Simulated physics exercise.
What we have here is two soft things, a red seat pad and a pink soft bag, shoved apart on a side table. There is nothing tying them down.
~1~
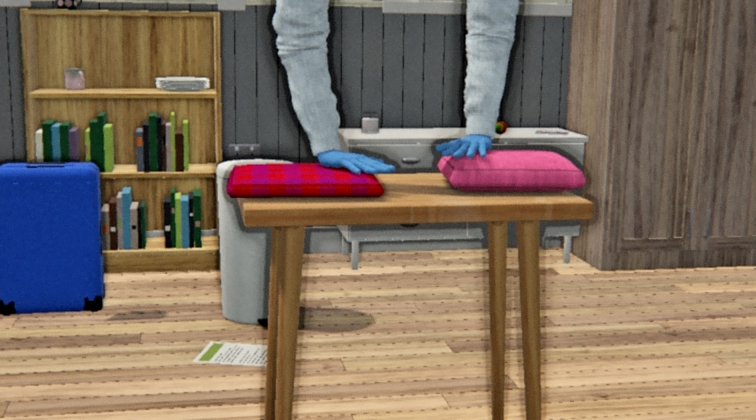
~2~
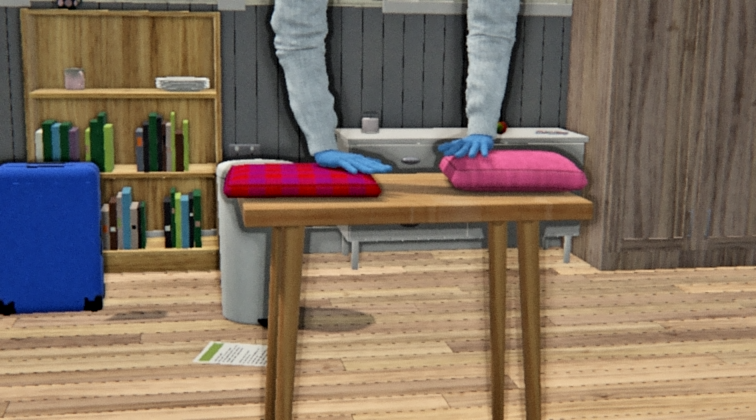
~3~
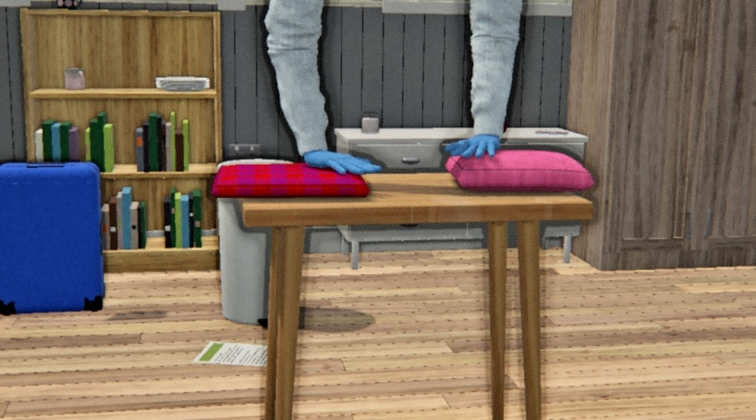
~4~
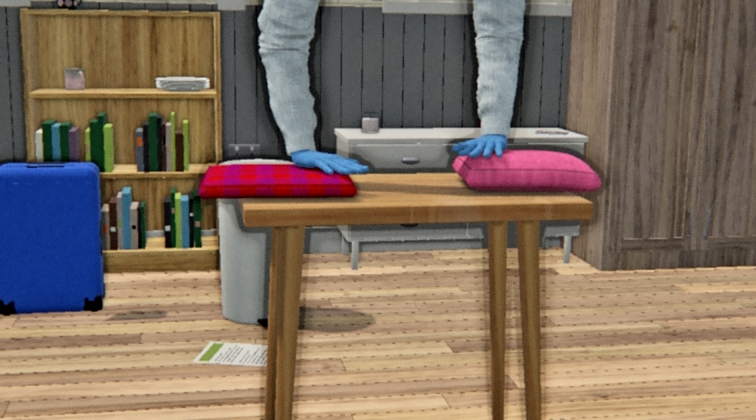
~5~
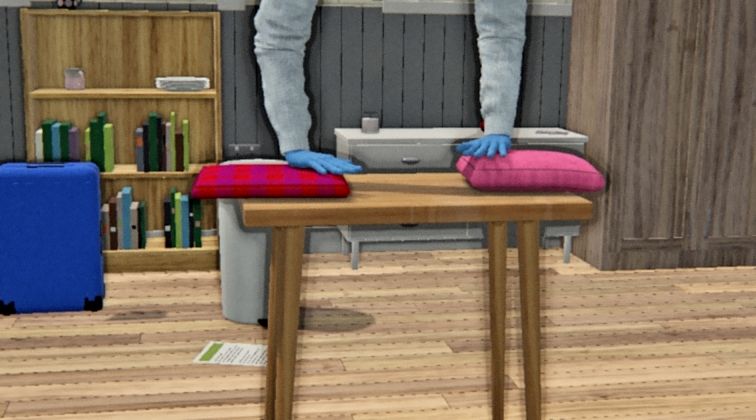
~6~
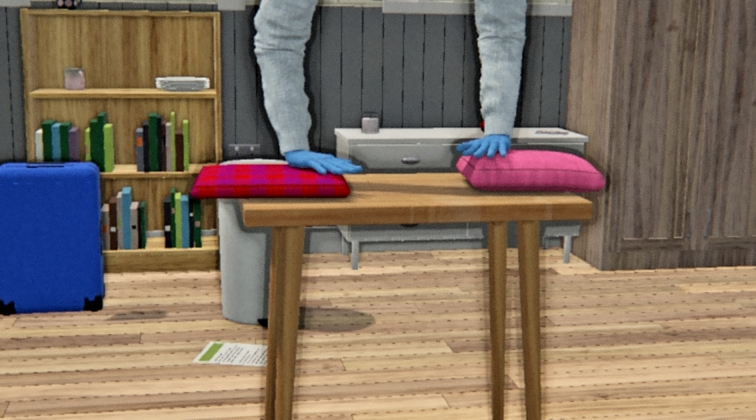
Gloved hands pushing a red checked cushion left and a pink cushion slightly right, each partly past a wooden table's edges.
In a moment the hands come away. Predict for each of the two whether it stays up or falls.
As I see it, the red seat pad keeps its perch, the pink soft bag keeps its perch.
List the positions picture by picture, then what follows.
In the first picture, seat pad tip (232, 187); soft bag tip (575, 177).
In the second picture, seat pad tip (229, 186); soft bag tip (576, 178).
In the third picture, seat pad tip (217, 187); soft bag tip (583, 178).
In the fourth picture, seat pad tip (204, 187); soft bag tip (590, 180).
In the fifth picture, seat pad tip (198, 187); soft bag tip (594, 180).
In the sixth picture, seat pad tip (197, 187), about a third past the edge; soft bag tip (594, 180), a small part past the edge.
Then, 0.44 s on from there, seat pad as it was left; soft bag as it was left.
In the end, seat pad as it was left; soft bag as it was left. The red seat pad stays up there and the pink soft bag remains on top.
